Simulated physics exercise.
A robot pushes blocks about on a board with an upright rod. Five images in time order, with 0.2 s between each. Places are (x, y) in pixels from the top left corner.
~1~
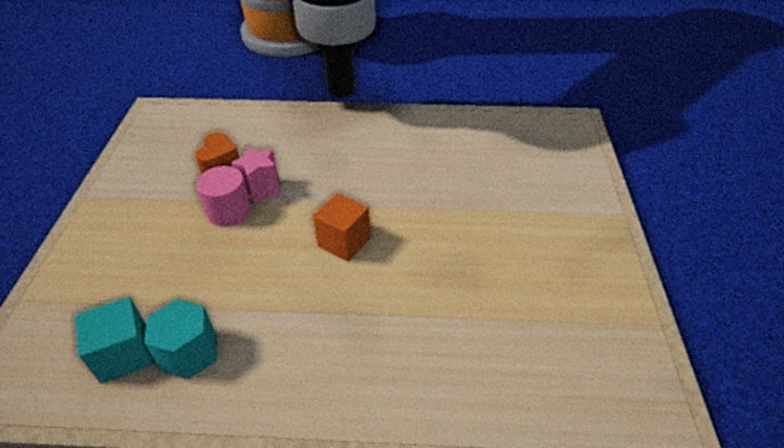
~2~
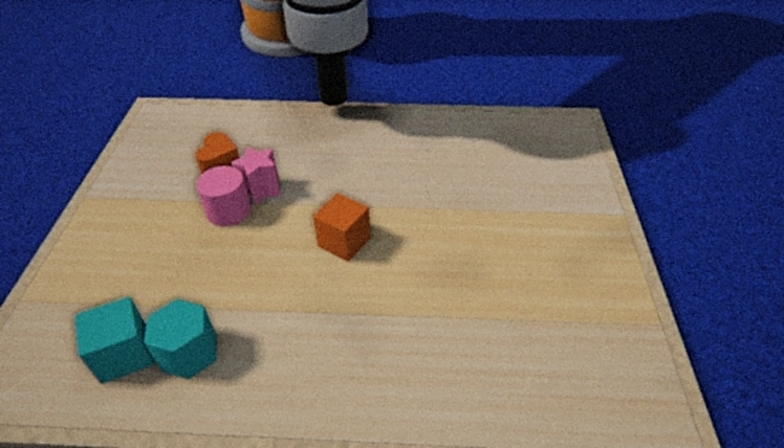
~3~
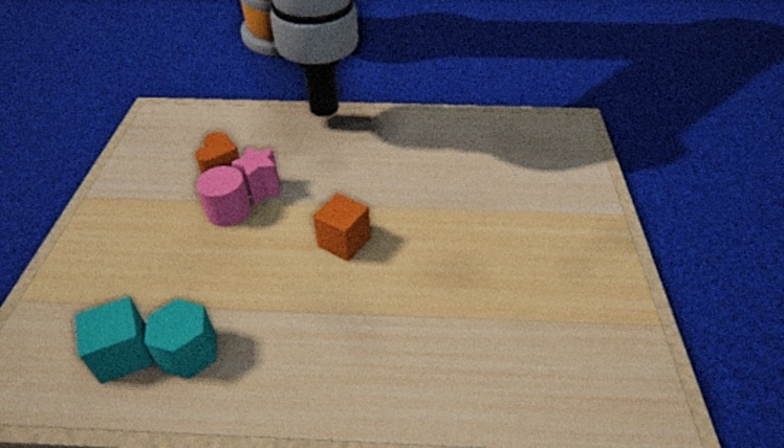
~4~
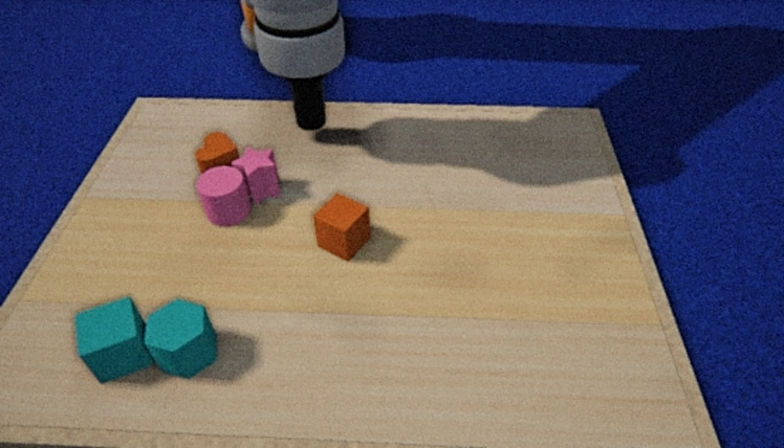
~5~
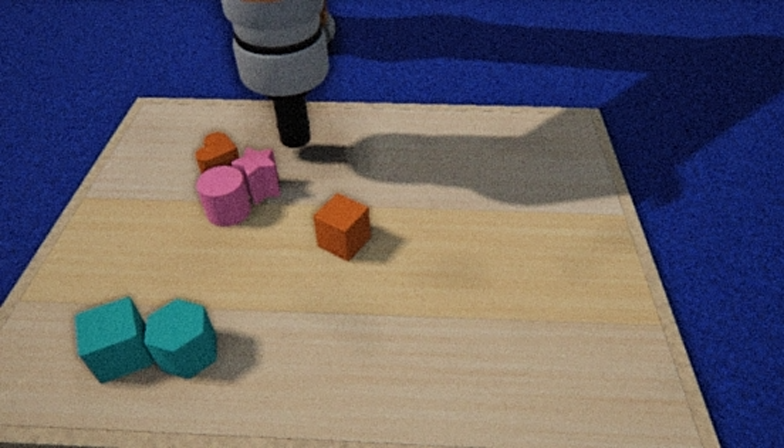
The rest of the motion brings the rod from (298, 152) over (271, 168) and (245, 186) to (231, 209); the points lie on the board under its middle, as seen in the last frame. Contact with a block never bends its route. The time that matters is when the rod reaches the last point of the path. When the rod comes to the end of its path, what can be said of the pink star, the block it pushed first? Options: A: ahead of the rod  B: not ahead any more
(A)
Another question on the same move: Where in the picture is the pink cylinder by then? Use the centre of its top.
The answer is (186, 227).
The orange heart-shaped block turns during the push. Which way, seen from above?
From above, it turns clockwise.
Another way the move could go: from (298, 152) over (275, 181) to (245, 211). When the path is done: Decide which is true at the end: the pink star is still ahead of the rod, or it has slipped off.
In the end it is ahead.
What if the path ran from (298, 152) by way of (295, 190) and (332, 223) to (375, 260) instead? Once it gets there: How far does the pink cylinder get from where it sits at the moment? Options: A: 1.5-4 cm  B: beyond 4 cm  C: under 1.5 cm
The one that fits is C, under 1.5 cm.
The first path, step by step. Halfway along, rod (254, 163); pink cylinder (213, 187); pink star (247, 166).
At the end, rod (227, 197); orange heart-shaped block (203, 150), turned 45° clockwise; pink cylinder (186, 227); pink star (217, 202).
